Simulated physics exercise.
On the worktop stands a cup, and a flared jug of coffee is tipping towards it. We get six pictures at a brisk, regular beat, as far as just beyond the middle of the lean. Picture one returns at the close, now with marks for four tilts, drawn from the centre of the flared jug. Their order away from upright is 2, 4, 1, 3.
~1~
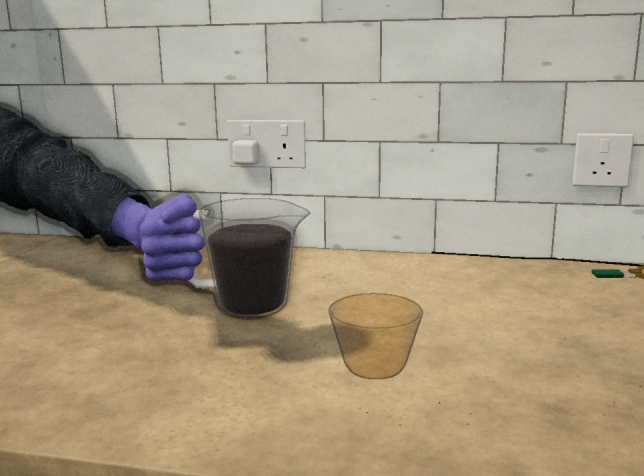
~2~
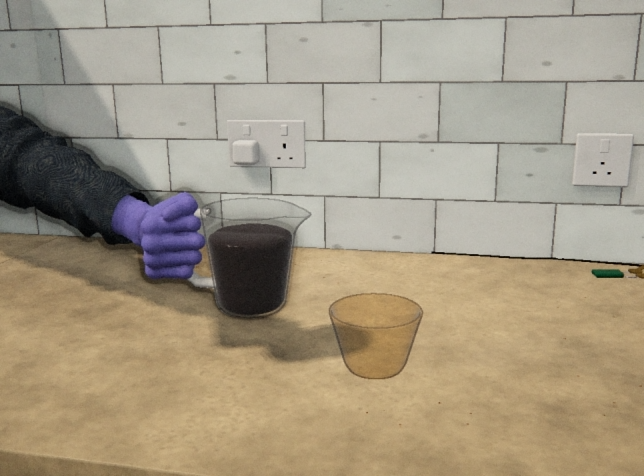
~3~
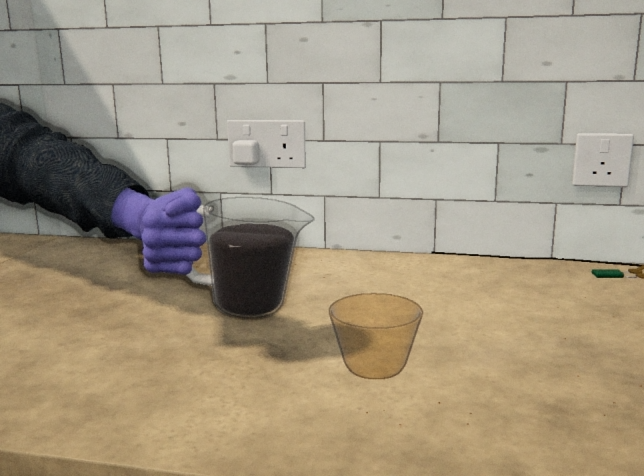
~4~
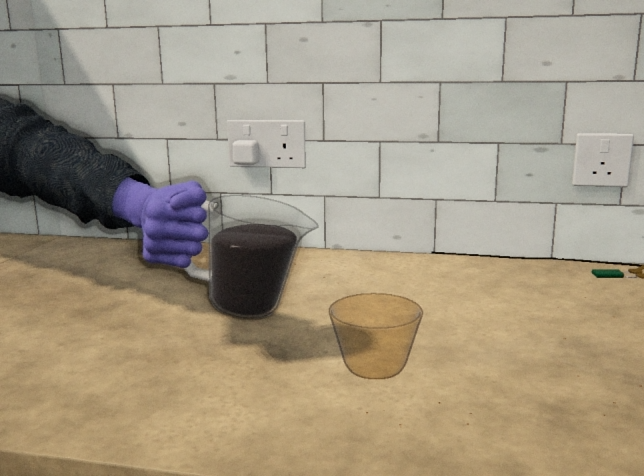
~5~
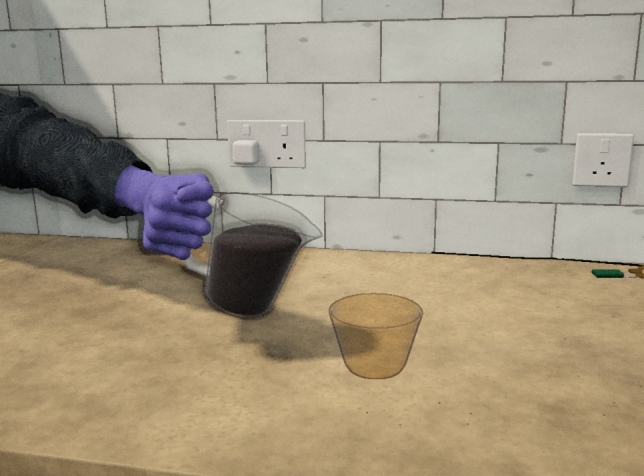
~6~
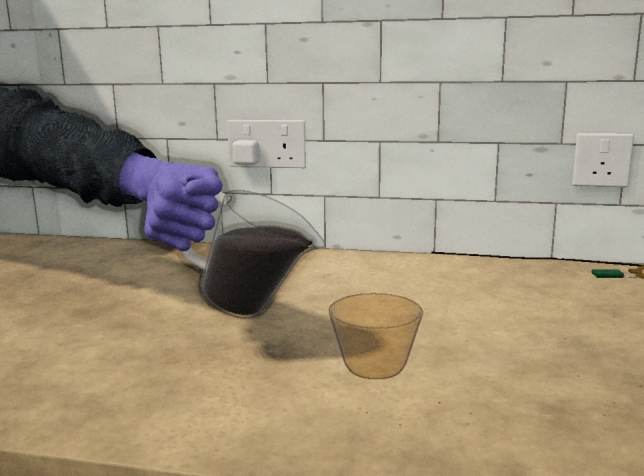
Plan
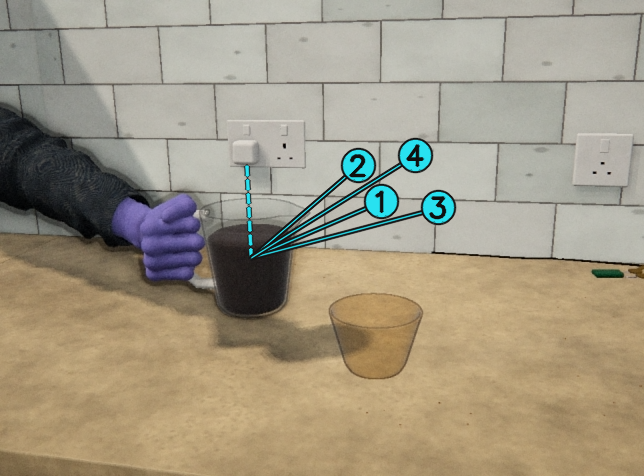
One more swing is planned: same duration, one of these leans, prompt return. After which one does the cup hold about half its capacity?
Choose 4.
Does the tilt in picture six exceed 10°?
Yes.
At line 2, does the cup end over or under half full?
Under half.
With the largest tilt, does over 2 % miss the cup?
Yes, it does.
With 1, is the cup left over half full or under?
Over half.
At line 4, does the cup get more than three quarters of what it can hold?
No, it does not.
On the marked copy, 1 at (366, 208); 2 at (345, 176); 3 at (422, 212); 4 at (400, 164).
Choosing 1, the cup ends with about 64 % of what it can hold; 4 % of the coffee is spilt.
Choosing 2, the cup ends with about 30 % of what it can hold.
Choosing 3, the cup ends with about 63 % of what it can hold; 20 % of the coffee is spilt.
Choosing 4, the cup ends with about 49 % of what it can hold.
